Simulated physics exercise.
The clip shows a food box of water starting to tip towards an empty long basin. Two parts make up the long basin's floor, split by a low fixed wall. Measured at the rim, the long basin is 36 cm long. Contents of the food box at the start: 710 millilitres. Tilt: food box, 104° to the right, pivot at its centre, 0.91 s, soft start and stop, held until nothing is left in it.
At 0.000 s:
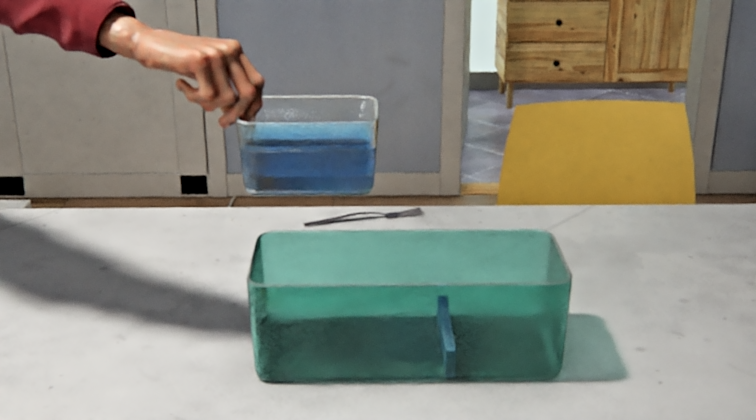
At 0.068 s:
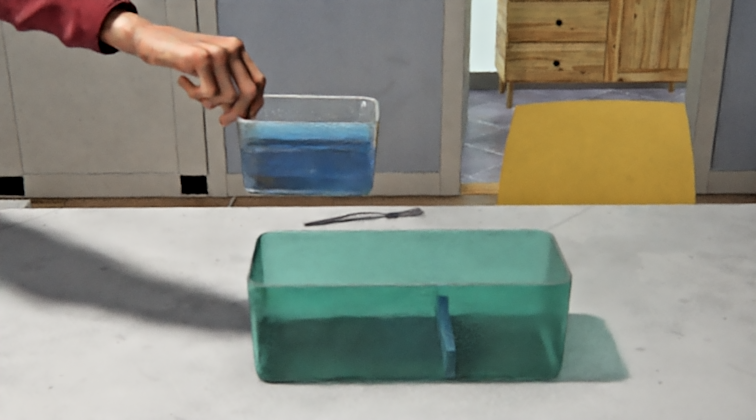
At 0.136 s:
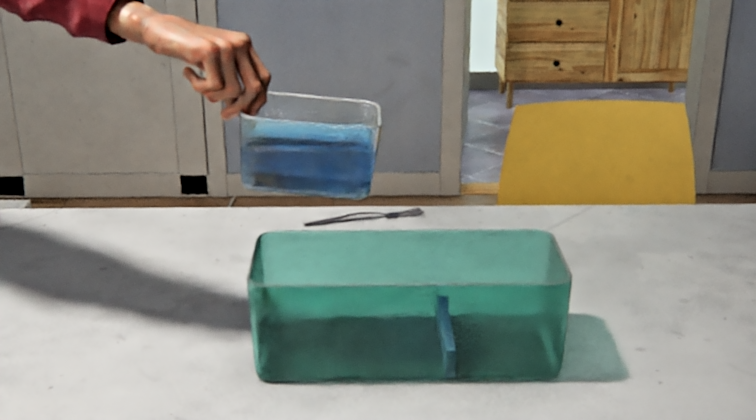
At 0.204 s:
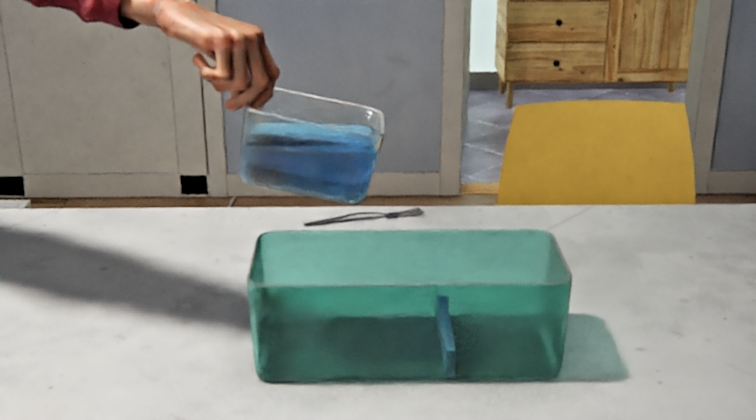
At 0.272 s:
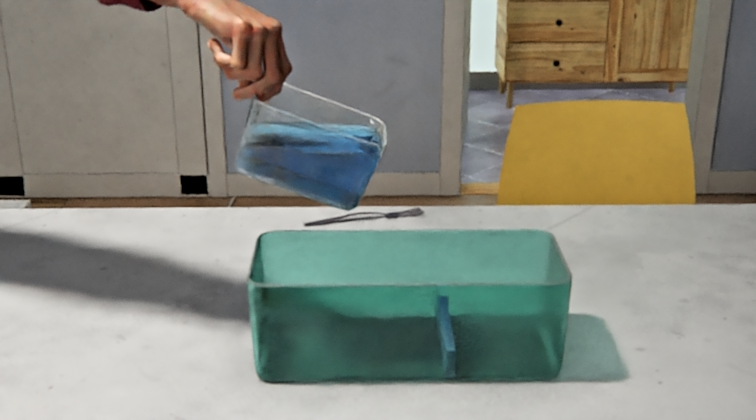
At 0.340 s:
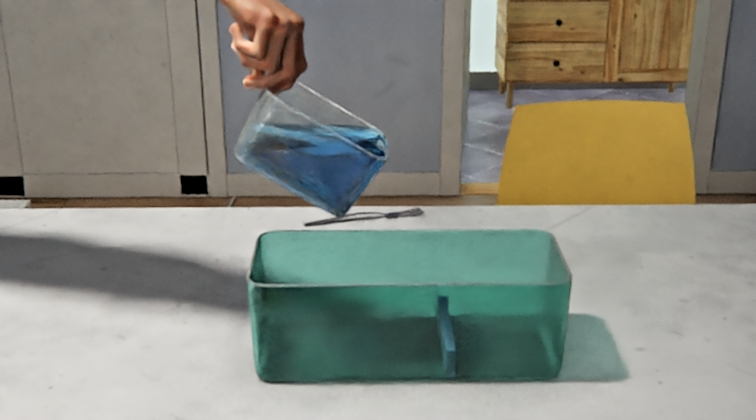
A hand held a clear food box of blue water above a long green basin with a low divider inside, then gradually tilted it to the right until the water reached the box's lower corner.
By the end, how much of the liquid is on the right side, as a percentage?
Around 29 percent.
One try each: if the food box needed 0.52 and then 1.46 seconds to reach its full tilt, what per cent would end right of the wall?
The first try gives around 15 percent, the second around 40 percent.
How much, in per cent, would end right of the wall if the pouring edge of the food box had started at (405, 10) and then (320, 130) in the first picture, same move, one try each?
Roughly 65 per cent the first time and 10 per cent the second.
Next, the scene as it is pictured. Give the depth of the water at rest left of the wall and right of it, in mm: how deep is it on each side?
Roughly 16 mm on the left side and 12 mm on the right side.
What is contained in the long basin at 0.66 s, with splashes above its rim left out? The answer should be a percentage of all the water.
About 32%.
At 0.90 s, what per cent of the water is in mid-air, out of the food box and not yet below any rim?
Some 7 % is up in the air.
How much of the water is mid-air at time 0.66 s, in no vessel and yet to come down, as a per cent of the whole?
Near 34 per cent at that moment.
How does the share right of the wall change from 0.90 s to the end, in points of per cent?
It rises by about 2.
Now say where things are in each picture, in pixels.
In the first frame, tilt 0°; pouring edge (377, 111); surface from (247, 133) to (373, 133); the long basin's rim runs from (253, 258) to (562, 256); the wall's top is at (446, 322).
In the second frame, tilt 1°; pouring edge (378, 112); surface from (247, 133) to (374, 133).
In the third frame, tilt 6°; pouring edge (380, 117); surface from (248, 132) to (375, 135).
In the fourth frame, tilt 12°; pouring edge (383, 125); surface from (248, 132) to (377, 136).
In the fifth frame, tilt 21°; pouring edge (385, 136); surface from (247, 132) to (379, 137).
In the sixth frame, tilt 32°; pouring edge (385, 150); surface from (245, 131) to (379, 138); 1 per cent is over the edge.
After 0.66 s the tilt is 86° and 33 per cent is still to pour, 21 is left of the wall and 11 right of it.
After 0.90 s the tilt is 104° and 8 per cent is still to pour, 59 is left of the wall and 26 right of it.
After 1.14 s the tilt is 104° and 0 per cent is still to pour, 68 is left of the wall and 28 right of it.
After 1.41 s the tilt is 104° and 0 per cent is still to pour, 69 is left of the wall and 29 right of it.
In the end 69 per cent lies left of the wall, 29 right of it and 2 outside.
